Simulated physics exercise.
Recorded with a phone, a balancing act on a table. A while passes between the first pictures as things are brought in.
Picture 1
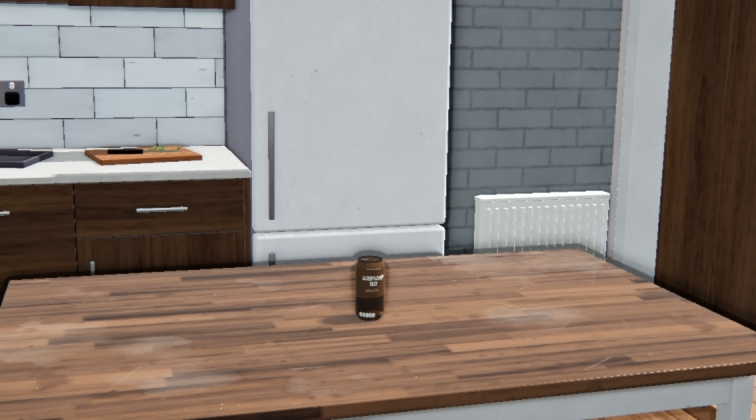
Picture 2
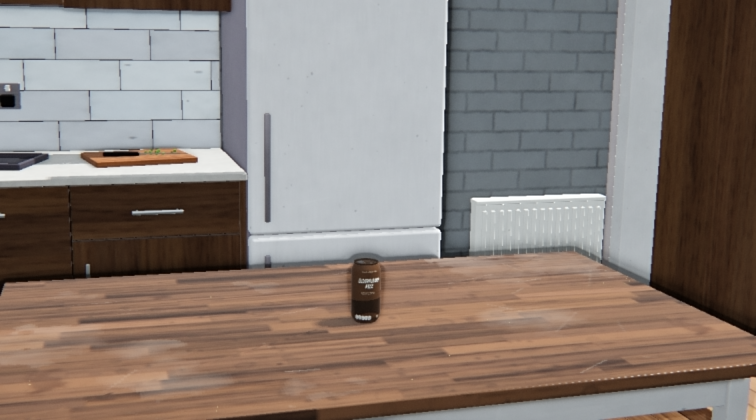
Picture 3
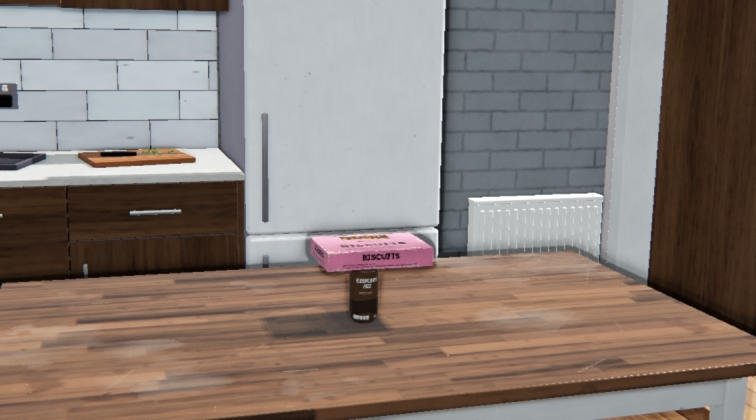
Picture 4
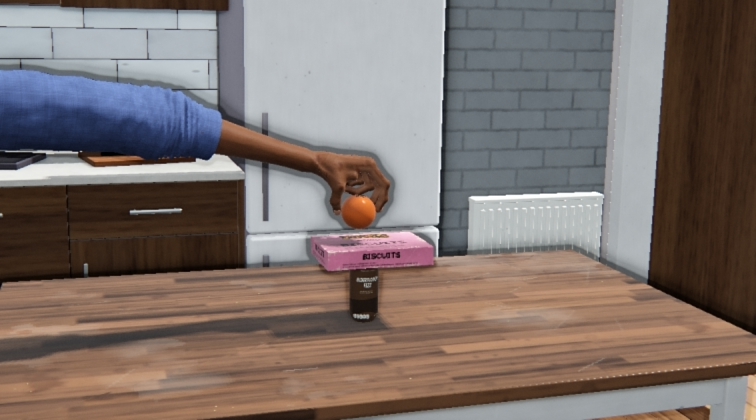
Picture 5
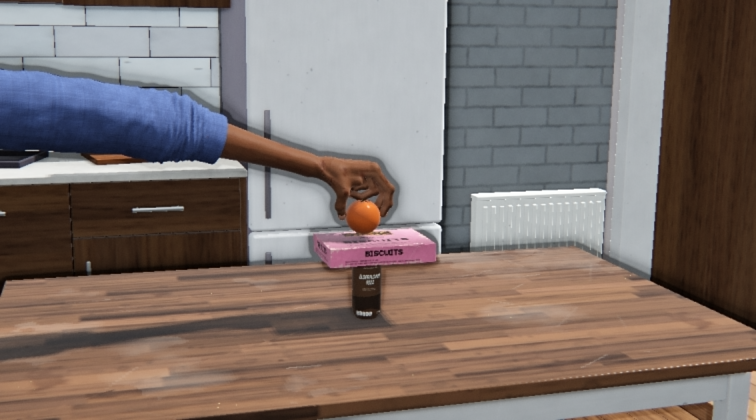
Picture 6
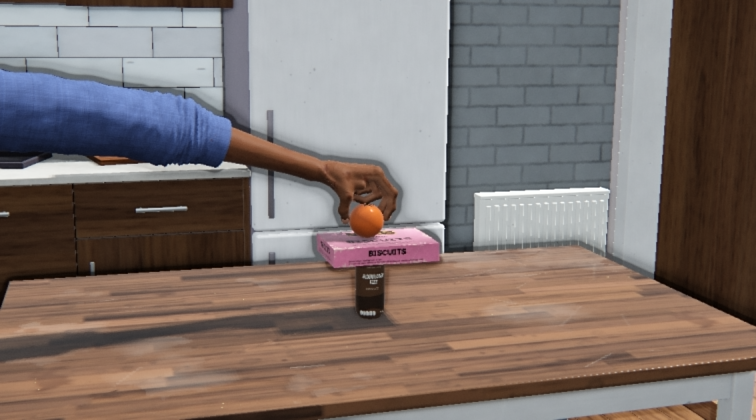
An arm in a blue sleeve reaches in from the left over a wooden table in a kitchen, seen from slightly above by a faintly swaying camera. A dark can stands on the table before a white fridge, and a pink biscuit packet appears on top of it. The hand then lowers a round orange tomato onto the packet and keeps its fingers on it.
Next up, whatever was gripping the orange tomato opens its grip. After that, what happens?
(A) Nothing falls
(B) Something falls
A.
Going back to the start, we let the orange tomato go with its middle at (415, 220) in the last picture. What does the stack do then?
The stack then collapses.
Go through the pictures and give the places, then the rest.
The last thing is not in view yet, in the first picture.
The last thing is not in view yet, in the second picture.
The last thing is not in view yet; pink packet (371, 251), in the third picture.
Coming down; orange tomato (358, 211); pink packet (371, 250), in the fourth picture.
Coming down; orange tomato (363, 217); pink packet (373, 247), in the fifth picture.
Set down, still held; orange tomato (366, 220); pink packet (377, 247), in the sixth picture.
Then, 0.30 s past the last view, nothing moves.
Then, 0.70 s past the last view, orange tomato resting near (366, 221).
Finally, all 3 still in place. Final places as the last picture's camera would see them, orange tomato near (366, 221). The stack holds.
